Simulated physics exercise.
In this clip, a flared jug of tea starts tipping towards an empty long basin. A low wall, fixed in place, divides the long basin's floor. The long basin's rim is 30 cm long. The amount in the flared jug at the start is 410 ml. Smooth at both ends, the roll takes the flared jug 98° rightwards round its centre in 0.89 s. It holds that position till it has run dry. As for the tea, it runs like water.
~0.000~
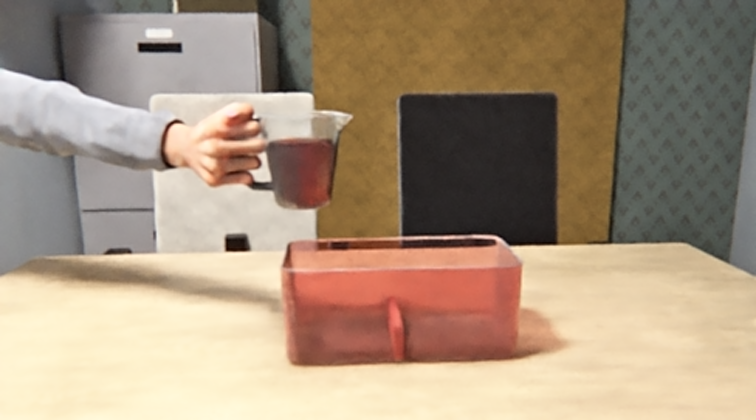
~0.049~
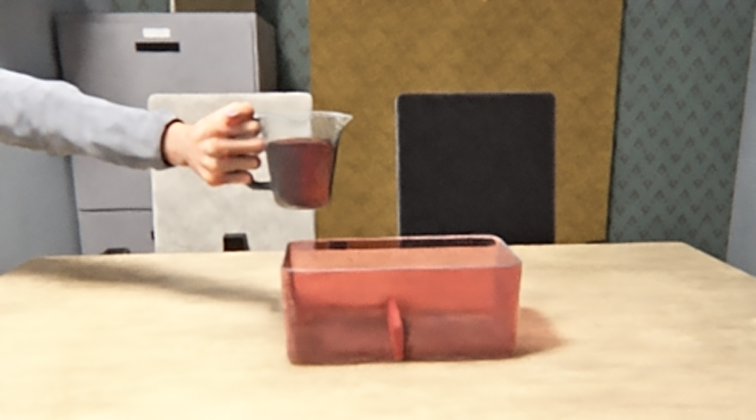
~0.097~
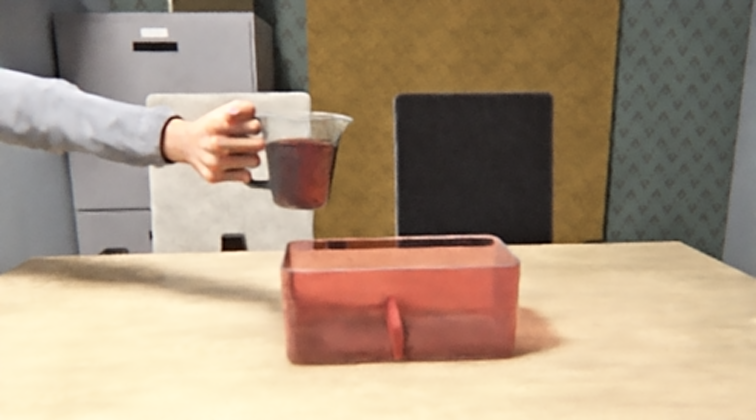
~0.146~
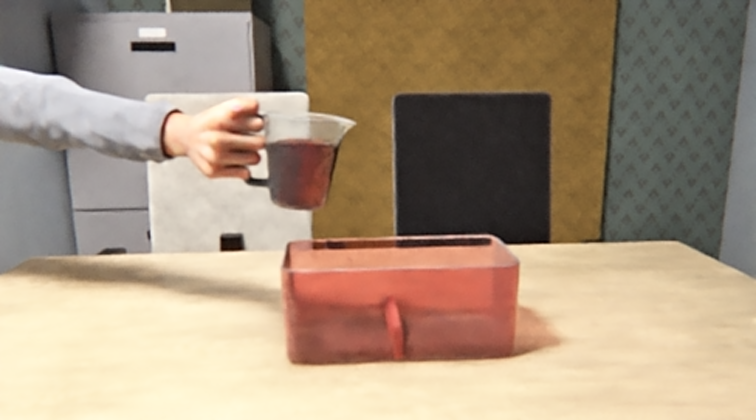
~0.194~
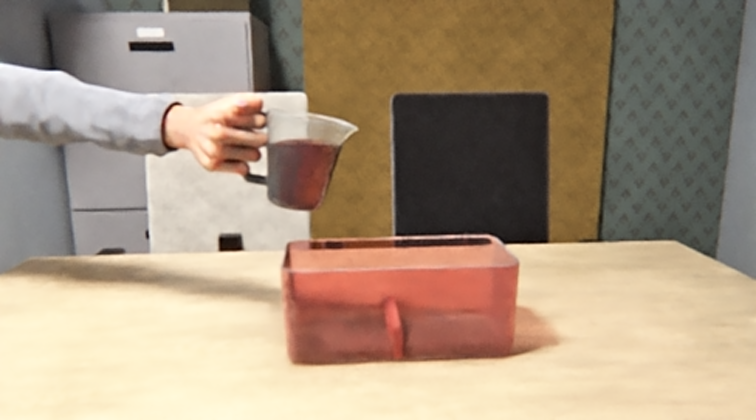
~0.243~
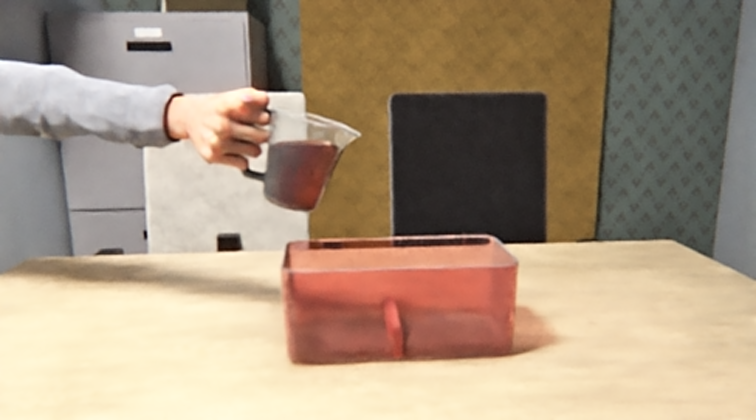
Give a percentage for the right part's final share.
My figure is 80 %.
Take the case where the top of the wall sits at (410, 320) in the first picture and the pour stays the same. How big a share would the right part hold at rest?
Estimate: About 25 percent.
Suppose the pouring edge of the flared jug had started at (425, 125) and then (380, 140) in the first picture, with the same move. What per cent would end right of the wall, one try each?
95 then 95 %.
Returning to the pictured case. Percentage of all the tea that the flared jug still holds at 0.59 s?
About 82 percent.
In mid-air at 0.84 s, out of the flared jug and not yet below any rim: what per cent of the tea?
Something like 20 per cent is in the air then.
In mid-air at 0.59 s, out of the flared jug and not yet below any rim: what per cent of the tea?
Roughly 16 percent.
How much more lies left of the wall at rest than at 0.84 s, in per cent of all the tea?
About 10 percent.
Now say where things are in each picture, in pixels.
In the first frame, tilt 0°; pouring edge (352, 116); surface from (267, 141) to (336, 140); the long basin's rim runs from (285, 256) to (511, 251); the wall's top is at (395, 314).
In the second frame, tilt 1°; pouring edge (353, 116); surface from (267, 141) to (336, 141).
In the third frame, tilt 3°; pouring edge (354, 119); surface from (268, 142) to (336, 142).
In the fourth frame, tilt 6°; pouring edge (356, 123); surface from (269, 142) to (338, 143).
In the fifth frame, tilt 11°; pouring edge (358, 128); surface from (270, 143) to (339, 144).
In the sixth frame, tilt 17°; pouring edge (361, 134); surface from (271, 144) to (342, 145).
By 0.59 s the tilt is 73° and 82 per cent is still to pour, 0 is left of the wall and 2 right of it.
By 0.84 s the tilt is 97° and 26 per cent is still to pour, 10 is left of the wall and 45 right of it.
By 1.10 s the tilt is 98° and 2 per cent is still to pour, 16 is left of the wall and 79 right of it.
By 1.39 s the tilt is 98° and 0 per cent is still to pour, 19 is left of the wall and 81 right of it.
At rest 19 per cent lies left of the wall, 80 right of it and 0 outside.
